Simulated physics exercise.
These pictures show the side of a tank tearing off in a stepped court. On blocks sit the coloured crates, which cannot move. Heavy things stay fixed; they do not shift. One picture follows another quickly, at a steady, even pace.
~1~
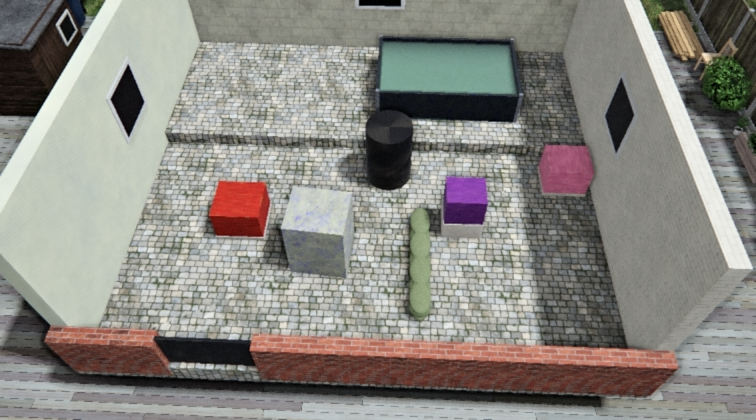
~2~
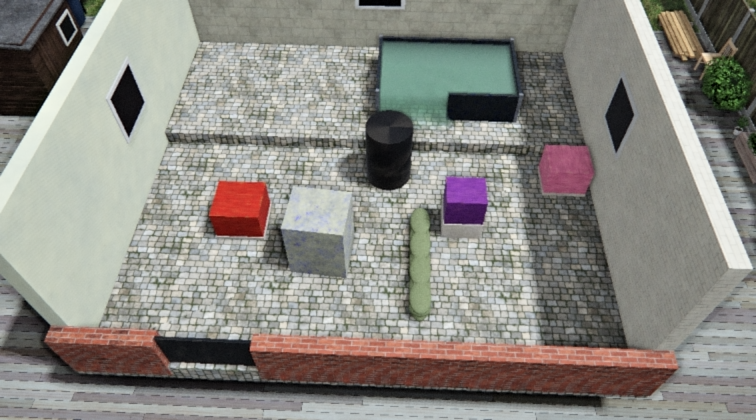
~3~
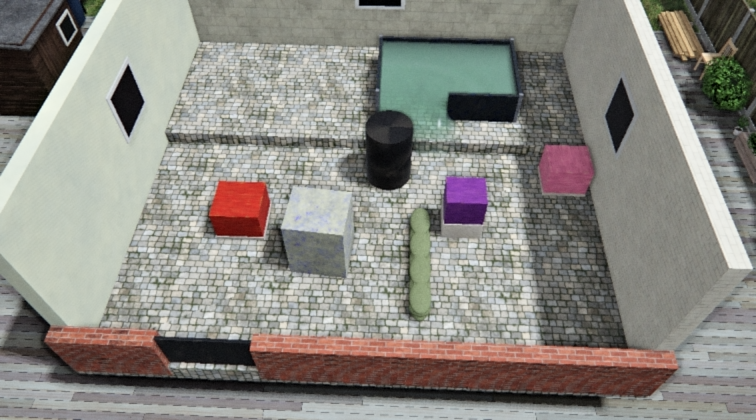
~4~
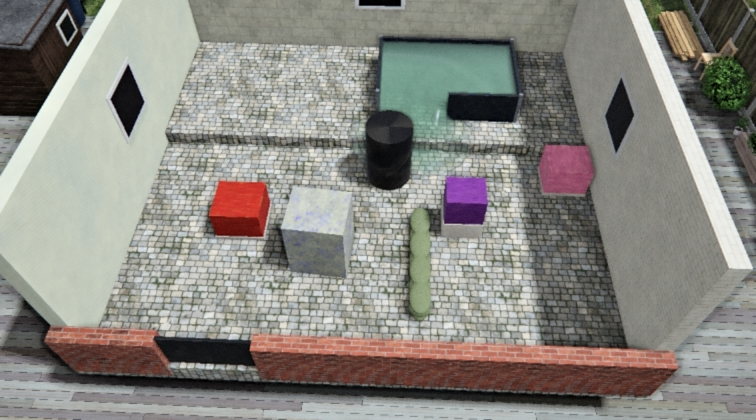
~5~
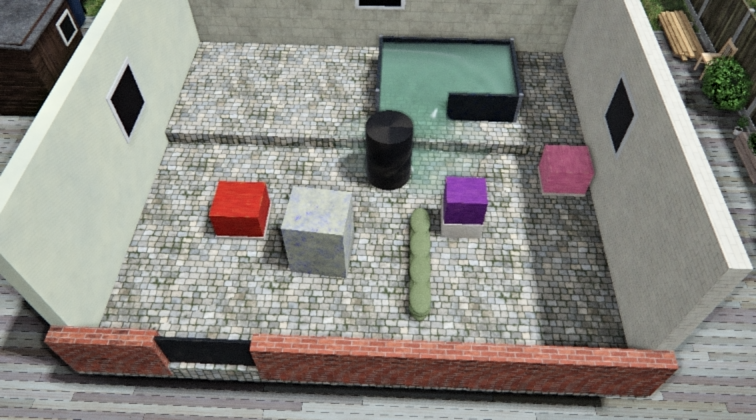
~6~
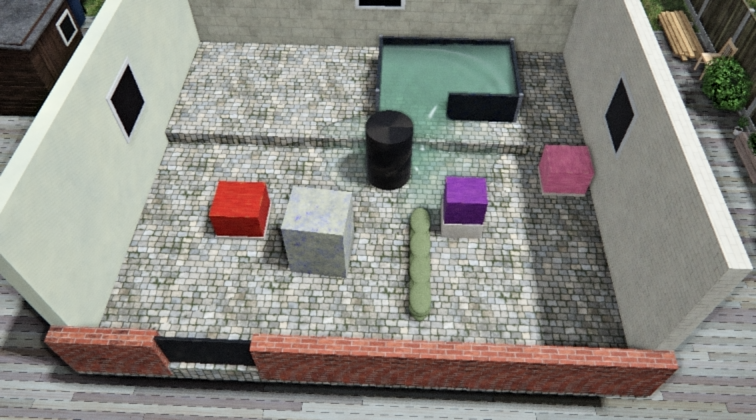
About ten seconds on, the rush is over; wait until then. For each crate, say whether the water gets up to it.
Result: Pink crate: Becomes wet. Red crate: Becomes wet. Purple crate: Remains dry.
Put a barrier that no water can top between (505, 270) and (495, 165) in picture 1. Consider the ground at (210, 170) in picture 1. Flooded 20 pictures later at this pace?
My call: Soaked.
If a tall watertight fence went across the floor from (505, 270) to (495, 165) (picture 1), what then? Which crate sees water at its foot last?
I'd pick the pink-painted one.
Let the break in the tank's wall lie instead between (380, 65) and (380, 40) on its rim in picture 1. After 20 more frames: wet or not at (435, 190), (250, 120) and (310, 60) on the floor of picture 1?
In order: Spared, swamped, swamped.
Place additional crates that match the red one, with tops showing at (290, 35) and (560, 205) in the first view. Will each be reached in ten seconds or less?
Is left dry, becomes wet.
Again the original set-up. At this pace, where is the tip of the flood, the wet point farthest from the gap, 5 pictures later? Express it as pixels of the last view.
The farthest wet spot is near (451, 319).
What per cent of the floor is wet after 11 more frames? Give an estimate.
My guess is around 35 in a hundred.
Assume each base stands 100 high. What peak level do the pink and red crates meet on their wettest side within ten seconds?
I'd put it at some 250 % for one and some 270 % for the other, in that order.
A moment on, water covers 15 % of the floor; the pink crate water round its plinth, the red crate not reached, the purple crate water round its plinth.
Next, water covers 35 % of the floor; the pink crate water round its plinth, the red crate water round its plinth, the purple crate water round its plinth.
Then, water covers 50 % of the floor; the pink crate water round its plinth, the red crate water round its plinth, the purple crate water round its plinth.
Later, water covers 65 % of the floor; the pink crate water round its plinth, the red crate water round its plinth, the purple crate water round its plinth.
In the end, water covers 65 % of the floor; the pink crate was topped, the red crate was topped, the purple crate stayed above the water.
